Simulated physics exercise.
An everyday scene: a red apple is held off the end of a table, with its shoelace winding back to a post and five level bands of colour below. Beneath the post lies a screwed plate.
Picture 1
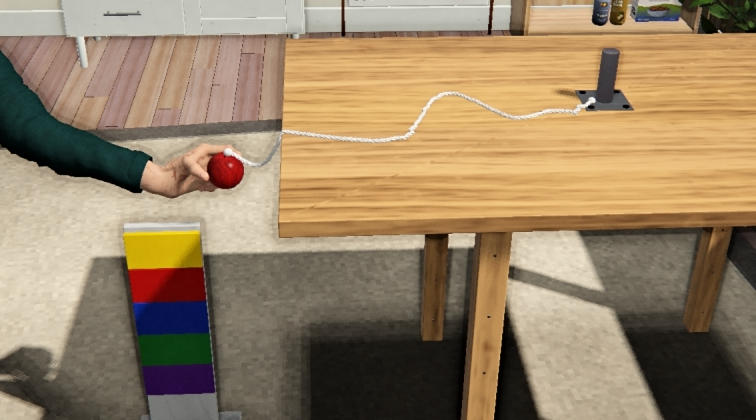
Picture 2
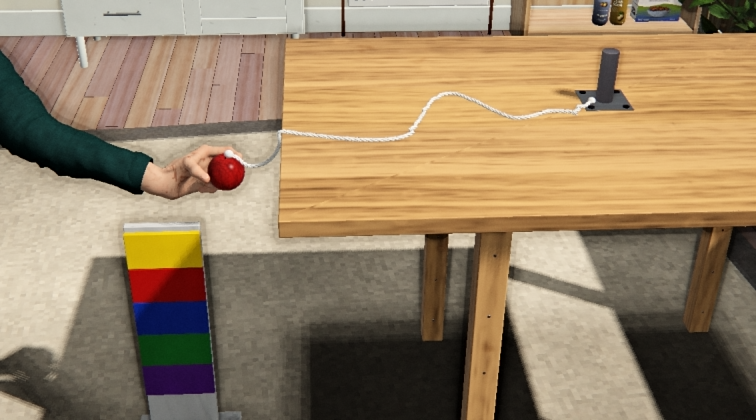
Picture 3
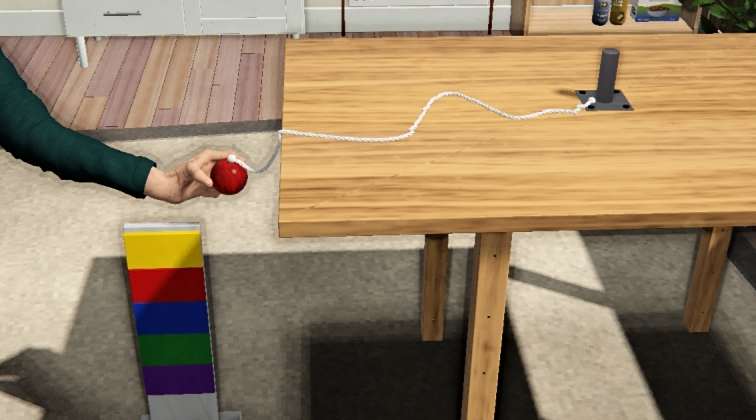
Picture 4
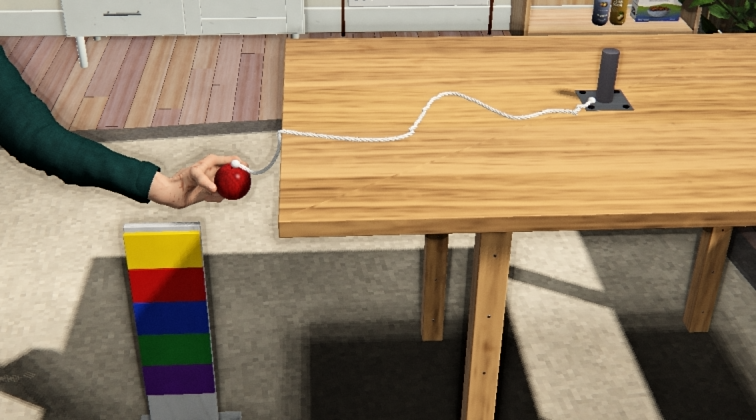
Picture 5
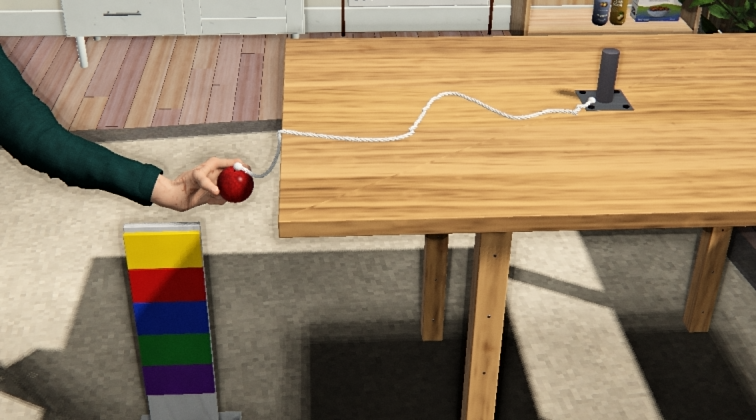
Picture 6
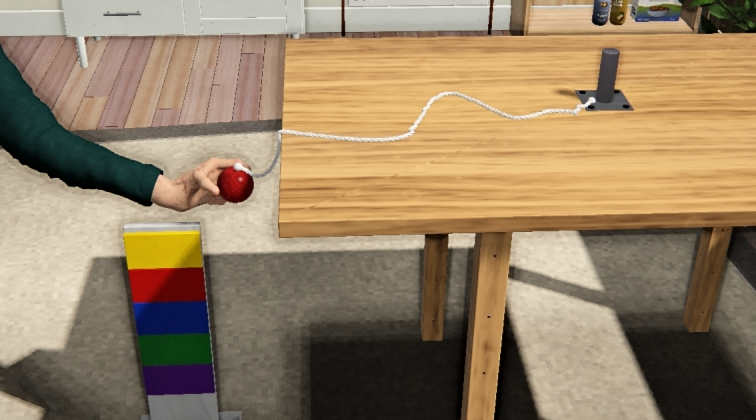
A hand in a dark green sleeve holds a small red apple just off the left end of a wooden table, seen from slightly above in a sunlit room. A white shoelace winds from it across the tabletop to a dark post on a screwed plate, above bands of yellow, red, blue, green and purple at lower left. The hand lowers the apple slightly rightward, then stays still, the camera fixed.
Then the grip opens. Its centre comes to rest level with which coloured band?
With the blue one.
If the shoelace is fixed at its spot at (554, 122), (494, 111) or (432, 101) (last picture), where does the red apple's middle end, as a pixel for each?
For the three tries you'd see (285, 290), (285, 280) and (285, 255).
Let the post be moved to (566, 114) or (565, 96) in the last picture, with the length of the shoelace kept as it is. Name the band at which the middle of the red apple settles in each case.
Taking them in turn: Green; green.
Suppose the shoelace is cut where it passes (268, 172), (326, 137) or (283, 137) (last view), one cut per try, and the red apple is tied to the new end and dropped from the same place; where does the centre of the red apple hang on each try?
In order, it comes to rest around (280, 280), (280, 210) and (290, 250).
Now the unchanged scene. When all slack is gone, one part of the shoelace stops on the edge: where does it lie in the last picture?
At (403, 137).
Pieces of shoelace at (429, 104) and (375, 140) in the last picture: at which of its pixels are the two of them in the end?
(363, 118) and (282, 154), approximately.
Soon after, apple near (275, 287); level with red.
Then, apple near (308, 307); level with blue.
At rest, apple near (287, 311); level with blue. The shoelace holds its middle at blue.
